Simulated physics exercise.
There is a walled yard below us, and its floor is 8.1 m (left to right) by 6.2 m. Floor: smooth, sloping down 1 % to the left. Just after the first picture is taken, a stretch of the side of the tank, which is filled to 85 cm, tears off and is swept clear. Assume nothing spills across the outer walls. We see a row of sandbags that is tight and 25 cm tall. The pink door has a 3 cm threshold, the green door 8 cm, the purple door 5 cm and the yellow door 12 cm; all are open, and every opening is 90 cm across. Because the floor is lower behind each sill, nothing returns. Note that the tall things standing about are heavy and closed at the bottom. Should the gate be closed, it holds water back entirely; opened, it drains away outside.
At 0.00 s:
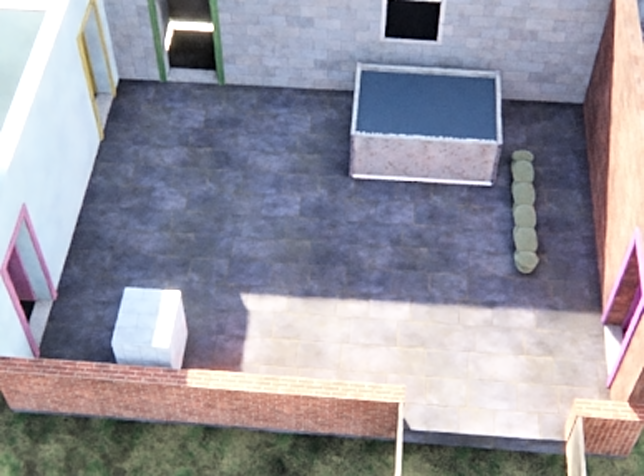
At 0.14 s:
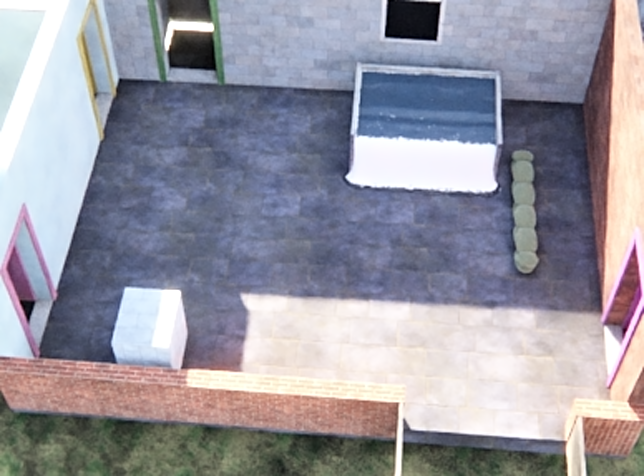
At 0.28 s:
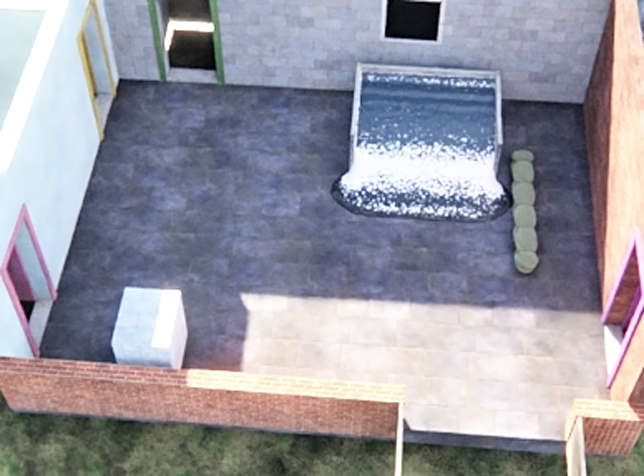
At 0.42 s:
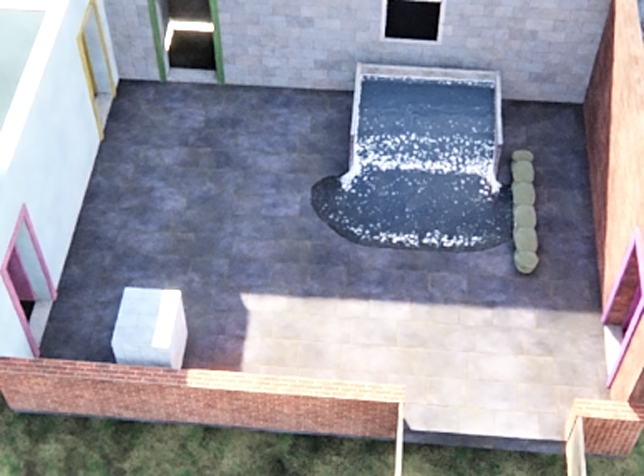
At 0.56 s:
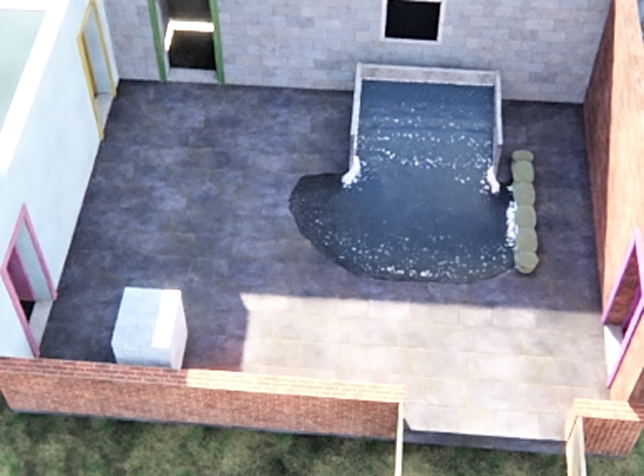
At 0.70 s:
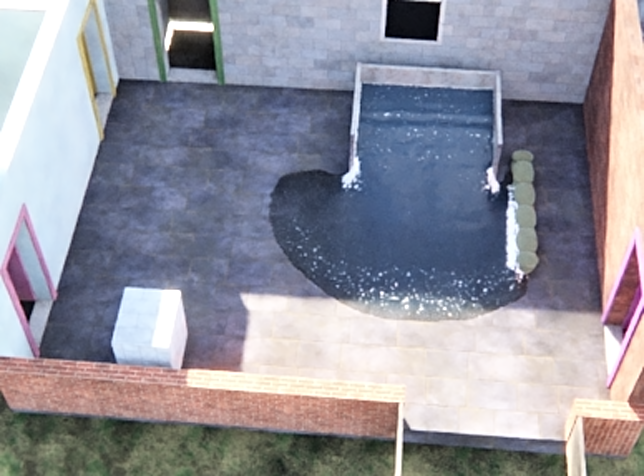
A walled yard with a tank losing its front side, water pouring out and spreading across the paved floor past a row of rounded blocks.
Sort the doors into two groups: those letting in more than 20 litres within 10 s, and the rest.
The pink door goes in the first group; the green door goes with the rest; the purple door goes with the rest; the yellow door goes with the rest.
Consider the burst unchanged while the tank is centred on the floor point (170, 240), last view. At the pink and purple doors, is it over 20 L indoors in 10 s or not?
Pink door exceeded, purple door exceeded.
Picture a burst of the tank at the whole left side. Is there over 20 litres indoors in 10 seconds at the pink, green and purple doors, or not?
Pink: Exceeding the limit; green: Exceeding the limit; purple: Within the limit.
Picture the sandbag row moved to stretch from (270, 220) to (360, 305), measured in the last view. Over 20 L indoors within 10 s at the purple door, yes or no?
Purple: Exceeded.
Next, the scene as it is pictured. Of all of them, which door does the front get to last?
I'd say the green one.
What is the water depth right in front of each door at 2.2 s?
Centimetres: Pink 0 / green 0 / purple 1 / yellow 0.
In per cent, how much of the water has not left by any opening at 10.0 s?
Some 54 per cent remains.
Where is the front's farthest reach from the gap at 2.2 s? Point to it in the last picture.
Around pixel (118, 392).
After 1.4 s water covers 40 % of the floor and is deepest (36 cm) near (378, 411); pink door not reached, green door not reached, purple door not reached, yellow door not reached.
After 2.2 s water covers 50 % of the floor and is deepest (38 cm) near (185, 385); pink door not reached, green door not reached, purple door 1 cm at the sill, 0 L in, yellow door not reached.
After 3.5 s water covers 50 % of the floor and is deepest (26 cm) near (185, 385); pink door 12 cm at the sill, 10 L in, green door not reached, purple door 6 cm at the sill, 0 L in, yellow door not reached.
After 6.0 s water covers 75 % of the floor and is deepest (11 cm) near (185, 385); pink door 6 cm at the sill, 61 L in, green door not reached, purple door 2 cm at the sill, 2 L in, yellow door 6 cm at the sill, 0 L in.
After 10.0 s water covers 80 % of the floor and is deepest (11 cm) near (144, 143); pink door 4 cm at the sill, 68 L in, green door 8 cm at the sill, 1 L in, purple door 0 cm at the sill, 2 L in, yellow door 10 cm at the sill, 0 L in.
